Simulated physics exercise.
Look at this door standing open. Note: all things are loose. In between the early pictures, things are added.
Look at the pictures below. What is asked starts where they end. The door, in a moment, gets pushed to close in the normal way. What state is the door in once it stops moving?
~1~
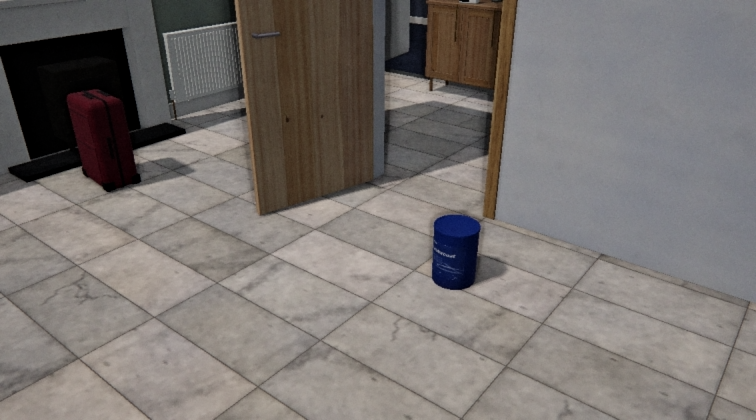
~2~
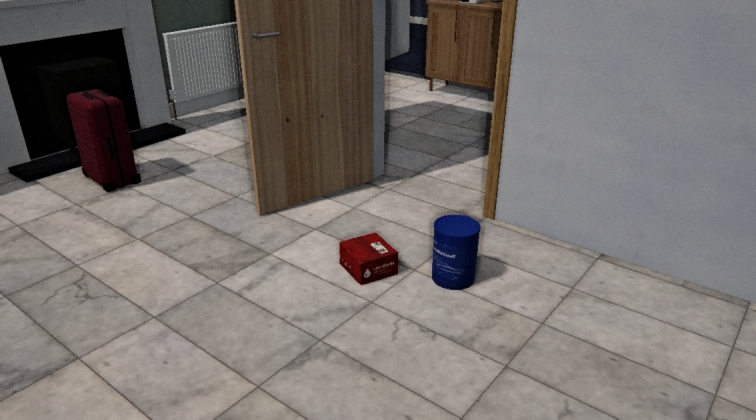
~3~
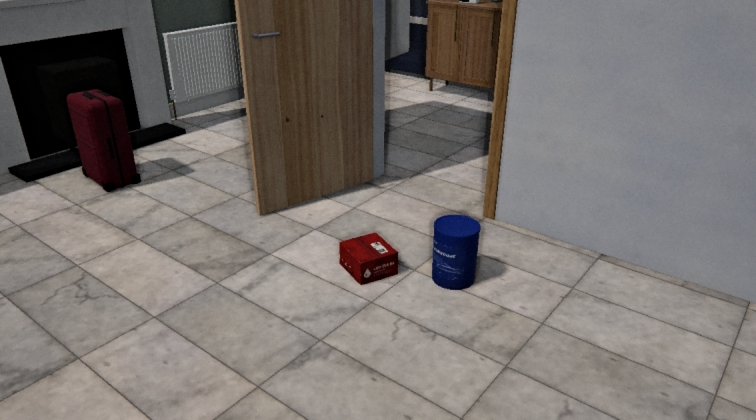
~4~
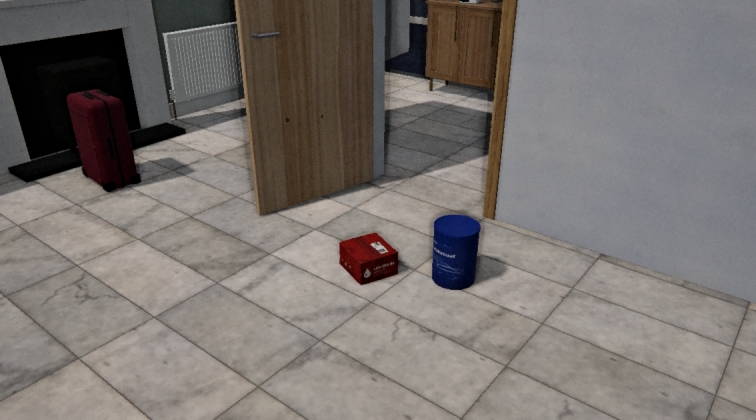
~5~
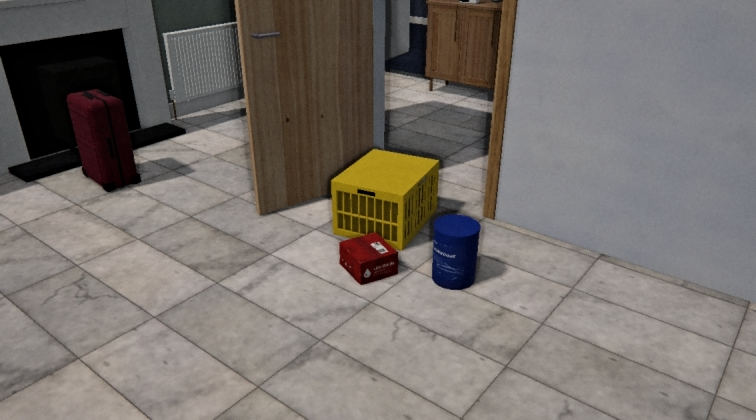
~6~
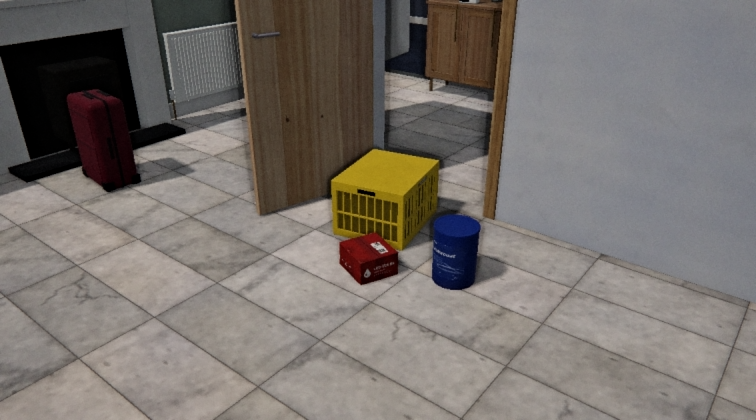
It is still partly open.
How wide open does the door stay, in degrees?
Around 70 degrees.
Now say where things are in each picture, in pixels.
Door wide open and still, in the first picture.
Door wide open and still; red parcel (368, 258); blue pail (455, 252), in the second picture.
Door wide open and still; red parcel (368, 258); blue pail (455, 252), in the third picture.
Door wide open and still; red parcel (368, 258); blue pail (455, 252), in the fourth picture.
Door wide open and still; red parcel (368, 258); blue pail (455, 252), in the fifth picture.
Door wide open and still; yellow chest (387, 197); red parcel (368, 258), in the sixth picture.
Then, 0.40 s after the last picture, door 96° open.
Then, 0.60 s after the last picture, door 87° open.
Then, 0.80 s after the last picture, door 75° open.
Then, 0.90 s after the last picture, door 69° open.
At rest, door 68° open; all 3 in place. Seen from the same camera at the end, yellow chest near (388, 197).
